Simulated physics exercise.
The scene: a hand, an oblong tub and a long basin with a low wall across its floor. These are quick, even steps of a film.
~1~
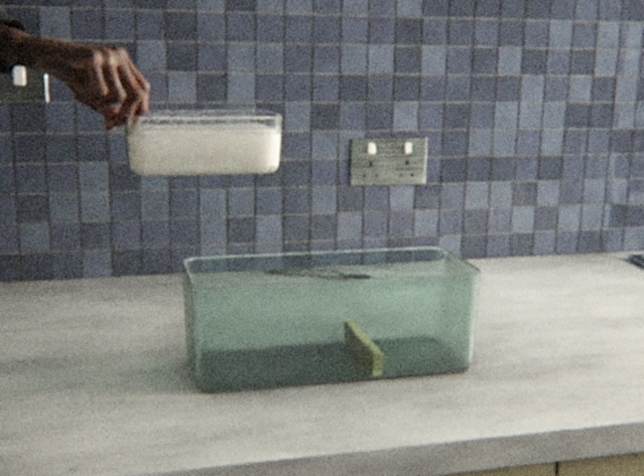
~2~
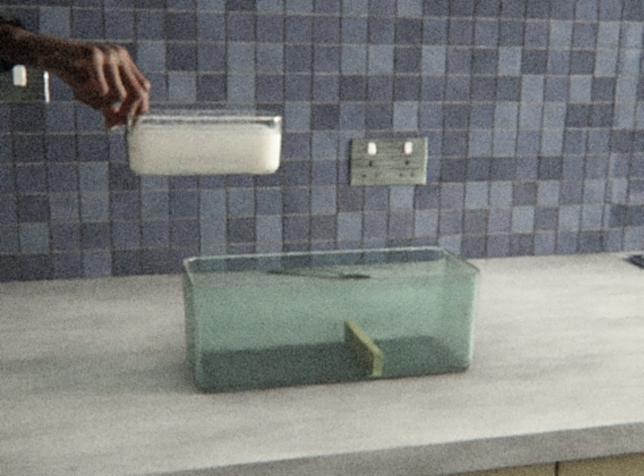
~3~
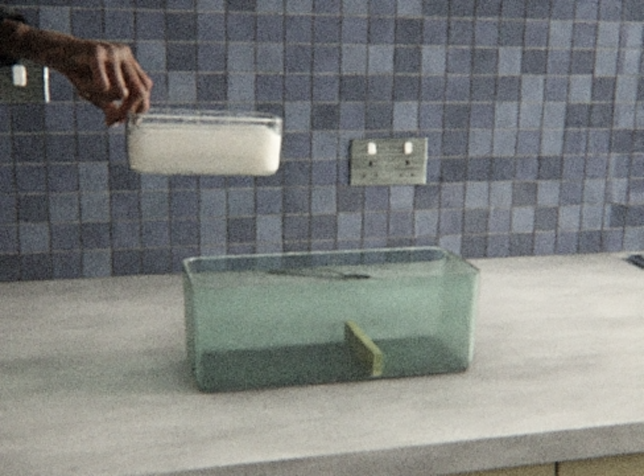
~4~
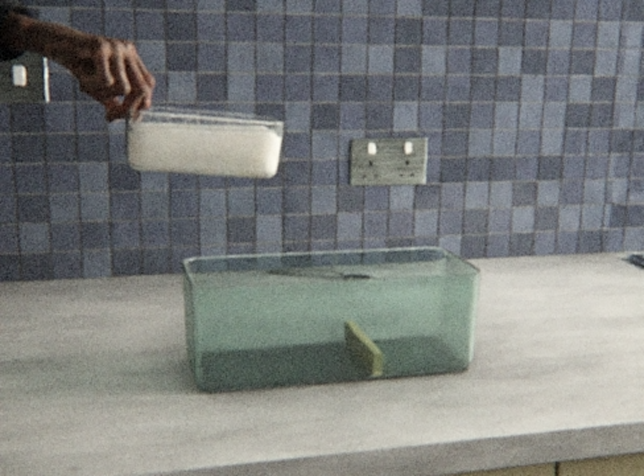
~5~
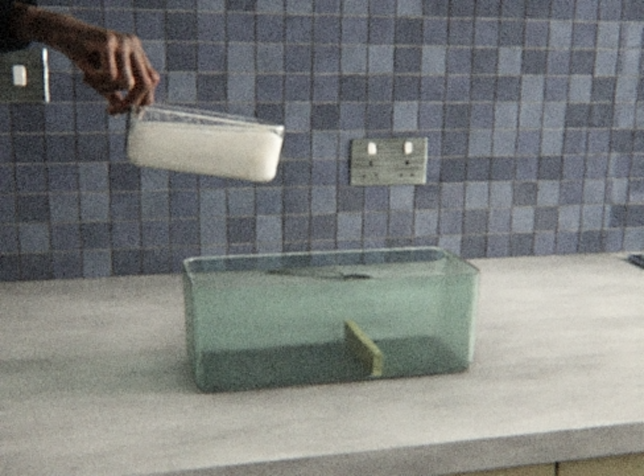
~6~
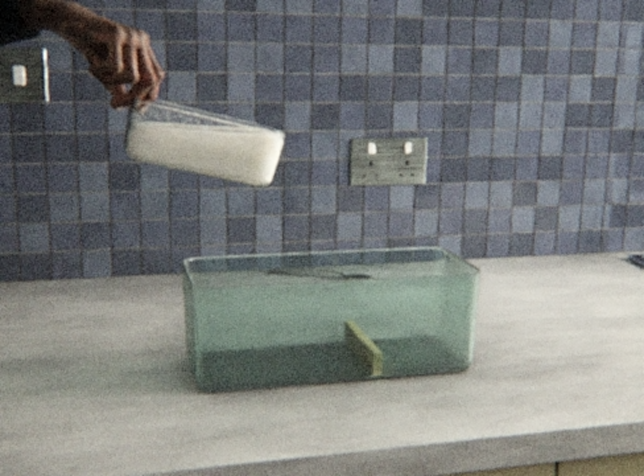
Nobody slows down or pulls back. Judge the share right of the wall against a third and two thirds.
The share right of the wall is under a third.
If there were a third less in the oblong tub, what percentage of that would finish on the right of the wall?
About 10 per cent.
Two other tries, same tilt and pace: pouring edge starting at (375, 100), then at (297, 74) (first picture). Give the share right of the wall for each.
In turn 55 and 45 in a hundred.
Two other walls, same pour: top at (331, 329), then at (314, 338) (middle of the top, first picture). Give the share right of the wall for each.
About 50 and 60 per cent.
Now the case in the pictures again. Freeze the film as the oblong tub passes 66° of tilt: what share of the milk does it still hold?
About 30 per cent.
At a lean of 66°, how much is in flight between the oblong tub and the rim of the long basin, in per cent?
Some 45 per cent.
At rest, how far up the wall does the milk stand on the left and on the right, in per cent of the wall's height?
Some 60 per cent left and 20 right.
A moment on, the oblong tub is tipped part way and 30 per cent is still to pour, 26 is left of the wall and 0 right of it.
Next, the oblong tub is tipped on its side and 6 per cent is still to pour, 74 is left of the wall and 8 right of it.
Then the oblong tub is tipped right over and 0 per cent is still to pour, 83 is left of the wall and 11 right of it.
Later the oblong tub is tipped right over and 0 per cent is still to pour, 79 is left of the wall and 16 right of it.
At rest 79 per cent lies left of the wall, 16 right of it and 5 outside.
